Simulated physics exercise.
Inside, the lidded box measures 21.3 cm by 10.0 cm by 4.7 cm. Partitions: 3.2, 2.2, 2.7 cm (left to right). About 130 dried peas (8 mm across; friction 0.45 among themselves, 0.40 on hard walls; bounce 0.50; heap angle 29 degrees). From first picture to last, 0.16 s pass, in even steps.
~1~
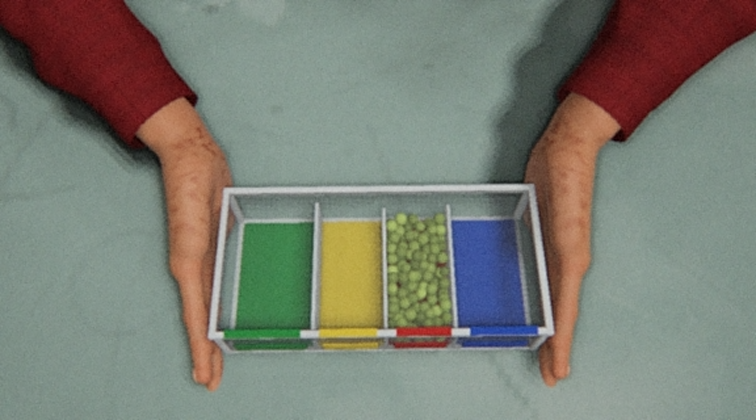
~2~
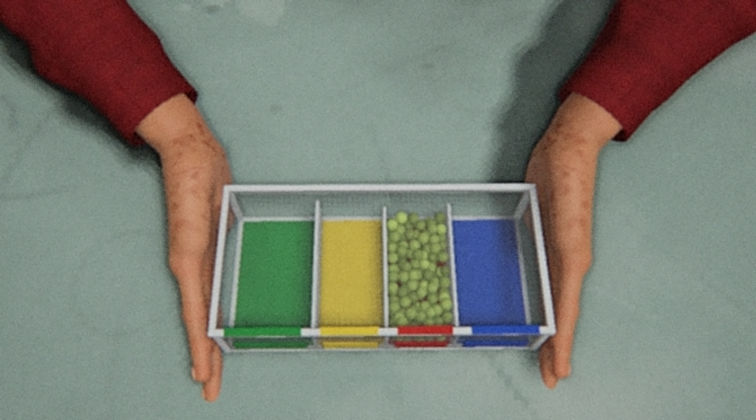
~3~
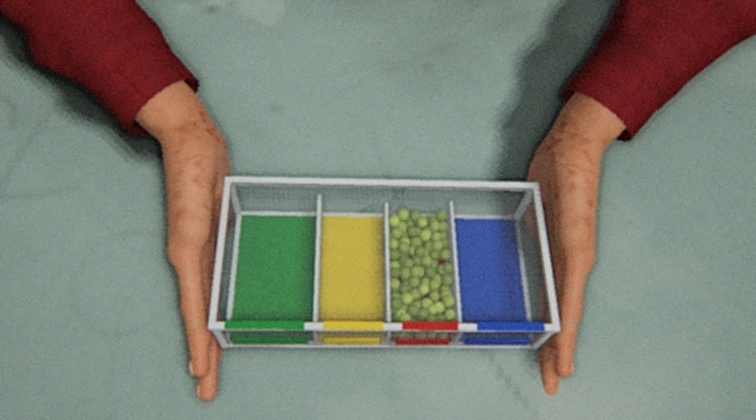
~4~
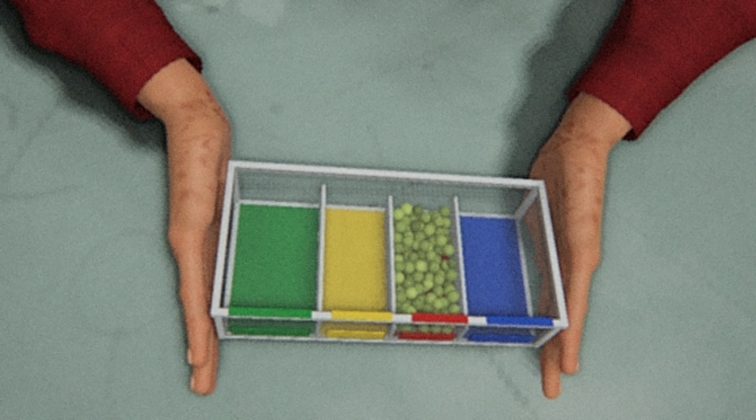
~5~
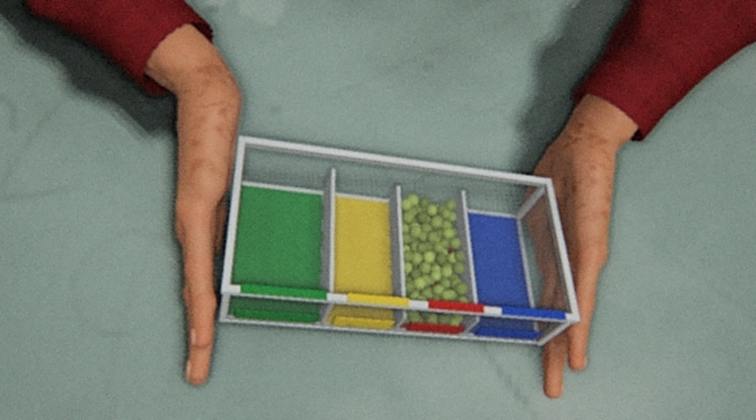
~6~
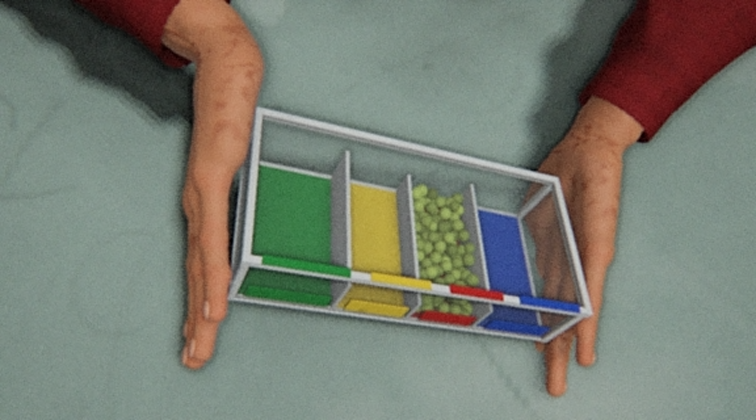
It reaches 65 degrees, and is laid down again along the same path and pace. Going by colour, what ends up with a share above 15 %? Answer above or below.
Red: Above, blue: Above, green: Below, yellow: Below.
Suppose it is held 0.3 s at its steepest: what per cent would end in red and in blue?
In that case red 75; blue 25.
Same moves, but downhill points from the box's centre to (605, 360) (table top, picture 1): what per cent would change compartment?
About 25 per cent.
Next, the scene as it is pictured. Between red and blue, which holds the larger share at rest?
The red one has more.
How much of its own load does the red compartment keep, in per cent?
Some 70 per cent.
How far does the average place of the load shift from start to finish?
Some 2.5 cm.
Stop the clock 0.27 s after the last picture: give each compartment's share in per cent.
Red 90; blue 10; green 0; yellow 0.
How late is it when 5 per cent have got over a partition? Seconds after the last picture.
At about 0.25 s.
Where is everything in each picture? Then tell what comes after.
Box tilt 0 degrees, front corners at (216, 333) and (546, 329); red 100 %, in the first picture.
Box tilt 1 degrees, front corners at (216, 331) and (547, 328), in the second picture.
Box tilt 4 degrees, front corners at (216, 323) and (552, 325), lowest corner right back, in the third picture.
Box tilt 9 degrees, front corners at (219, 310) and (560, 321), lowest corner right back, in the fourth picture.
Box tilt 16 degrees, front corners at (229, 286) and (571, 315), lowest corner right back, in the fifth picture.
Box tilt 24 degrees, front corners at (250, 257) and (583, 309), lowest corner right back; red 100 %, in the sixth picture.
Then, 0.27 s after the last picture, tilt 63 degrees; red 90 %, blue 10 %.
Then, 0.45 s after the last picture, tilt 24 degrees; red 70 %, blue 30 %.
Then, 0.76 s after the last picture, tilt 0 degrees; red 70 %, blue 30 %.
In the end, red 70 %, blue 30 %, green 0 %, yellow 0 %.
